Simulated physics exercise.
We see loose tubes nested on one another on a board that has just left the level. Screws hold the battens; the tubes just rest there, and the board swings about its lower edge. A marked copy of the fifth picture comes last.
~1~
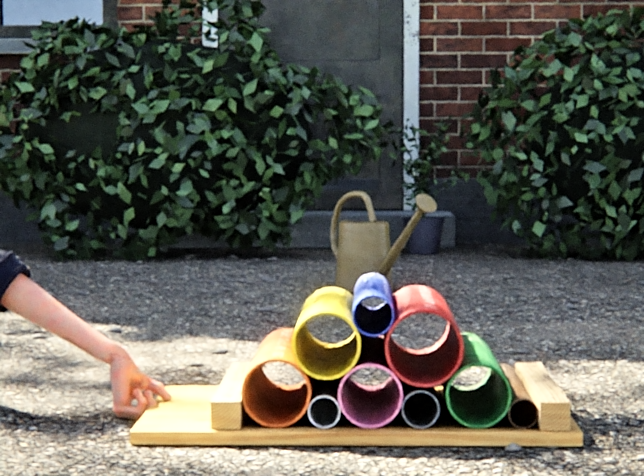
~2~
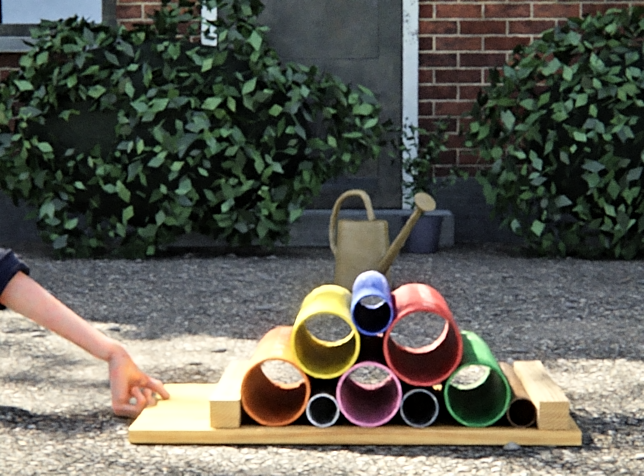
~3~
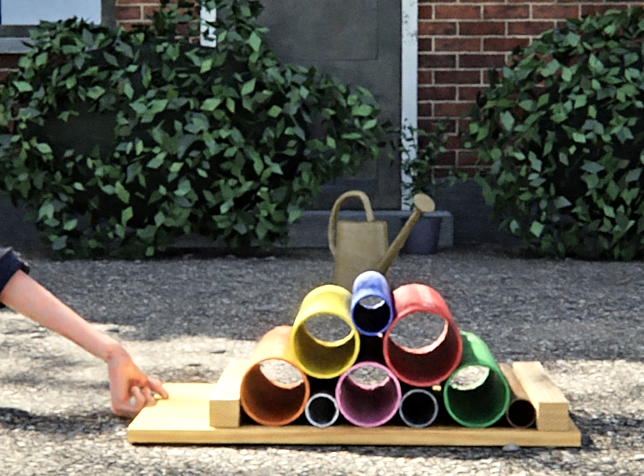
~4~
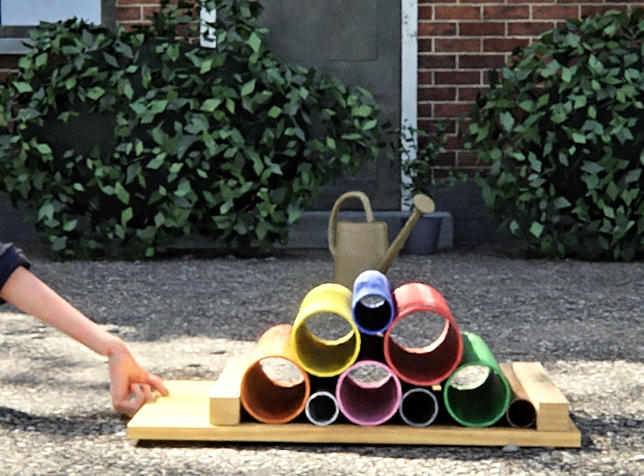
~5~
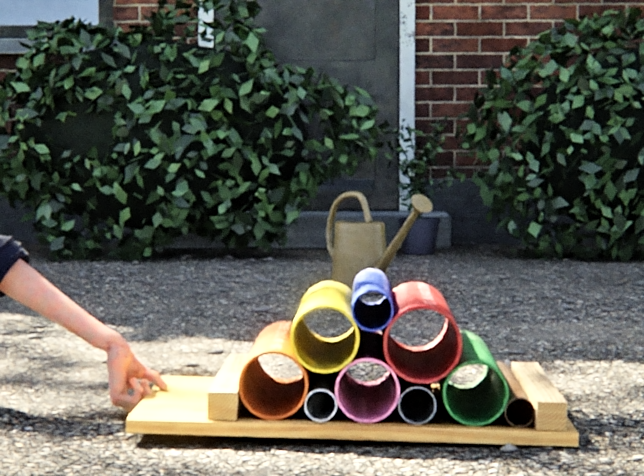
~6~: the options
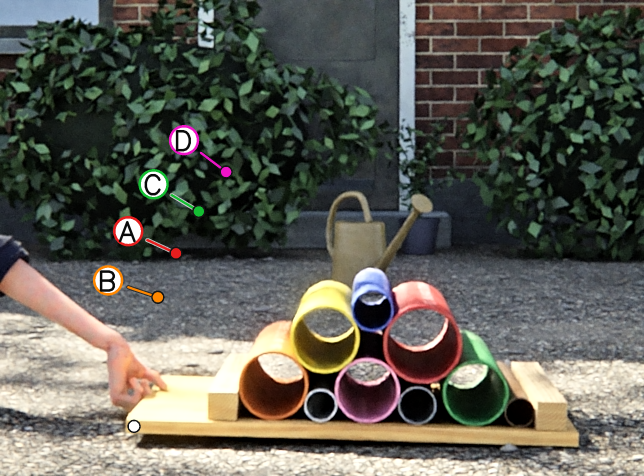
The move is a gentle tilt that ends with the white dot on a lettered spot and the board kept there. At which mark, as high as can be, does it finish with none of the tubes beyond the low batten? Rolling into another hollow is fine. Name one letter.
Raise it to D.
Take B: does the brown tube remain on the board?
Yes.
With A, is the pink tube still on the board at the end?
Yes, with A.
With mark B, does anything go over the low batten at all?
No, at B.
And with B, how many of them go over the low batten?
With B, none.
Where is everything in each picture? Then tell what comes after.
The first picture shows board (356, 400); orange tube (276, 393); white tube (324, 412).
The second picture shows white tube (323, 410); pink tube (369, 394).
The third picture shows board (355, 399); orange tube (274, 391); brown tube (521, 413).
The fourth picture shows board (355, 398); orange tube (274, 389); white tube (322, 409).
The fifth picture shows board (353, 395); orange tube (273, 385); white tube (321, 405).
On the marked copy, A at (176, 253); B at (158, 297); C at (199, 211); D at (226, 172); the white dot at (134, 426).
With D. Early on, board at 20°.
Further on, board at 37°.
At the end, board at 37°, none over the low batten.
As for the rest, A none over the low batten; B none over the low batten; C none over the low batten.
